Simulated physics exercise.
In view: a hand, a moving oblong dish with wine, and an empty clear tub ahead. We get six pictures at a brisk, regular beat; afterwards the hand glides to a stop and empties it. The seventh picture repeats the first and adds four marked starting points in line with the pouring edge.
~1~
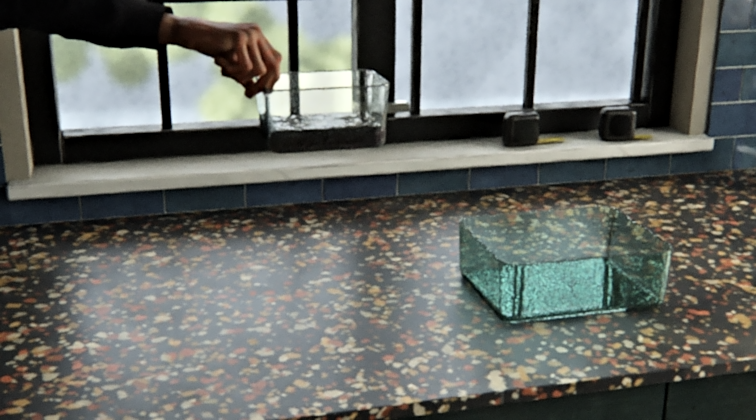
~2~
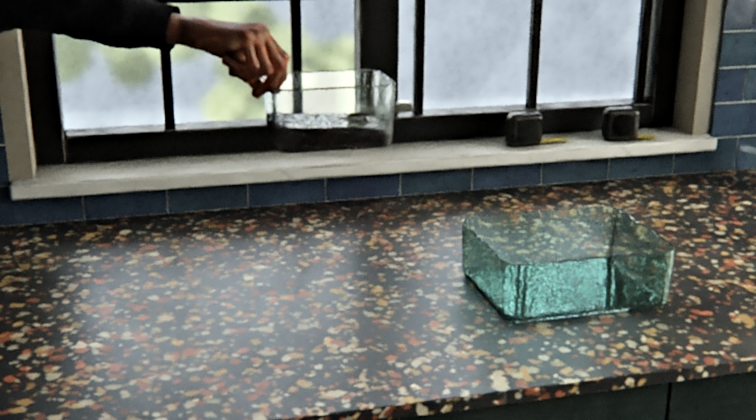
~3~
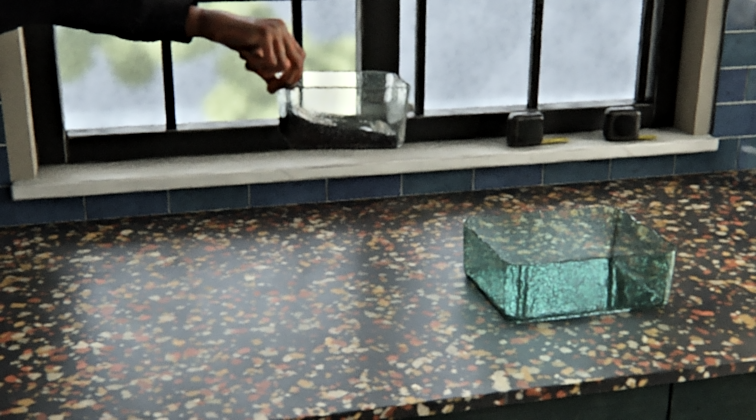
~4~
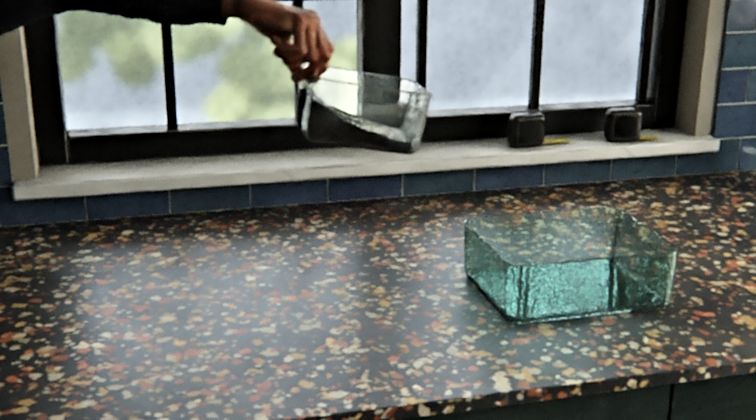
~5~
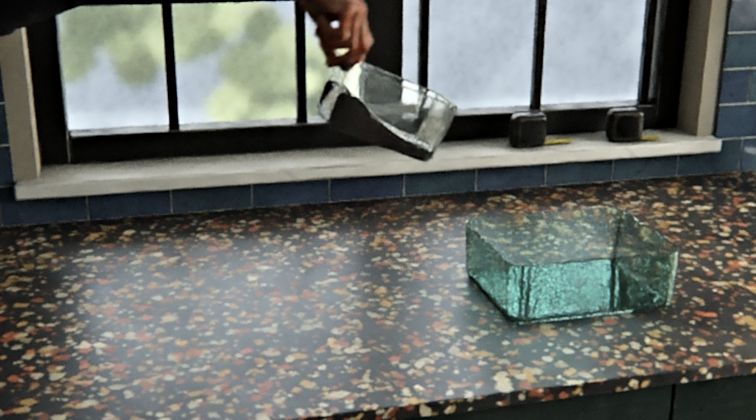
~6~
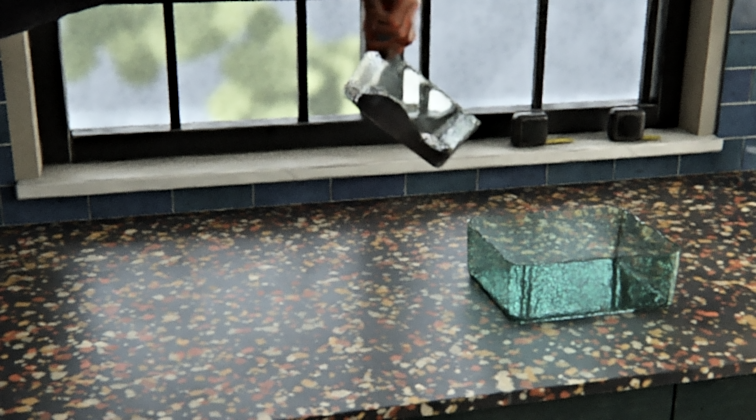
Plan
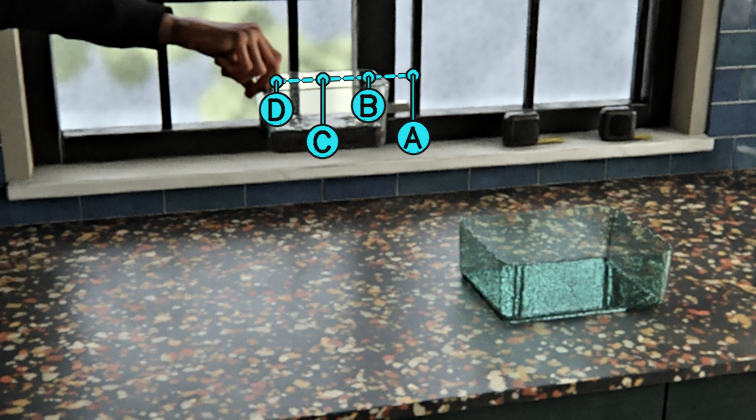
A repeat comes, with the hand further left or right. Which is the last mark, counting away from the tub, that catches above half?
Spot D.
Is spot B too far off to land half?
No, that is safe.
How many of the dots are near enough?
All of them.
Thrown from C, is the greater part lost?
No.
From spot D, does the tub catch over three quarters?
No, less.
In cyan, A at (413, 75); B at (368, 77); C at (322, 79); D at (276, 81).
For spot A, about 64 % lands in the tub, 3 % falls short and 33 % goes beside or beyond.
For spot B, about 89 % lands in the tub, 6 % falls short and 5 % goes beside or beyond.
For spot C, about 67 % lands in the tub, 21 % falls short and 12 % goes beside or beyond.
For spot D, about 65 % lands in the tub, 25 % falls short and 10 % goes beside or beyond.
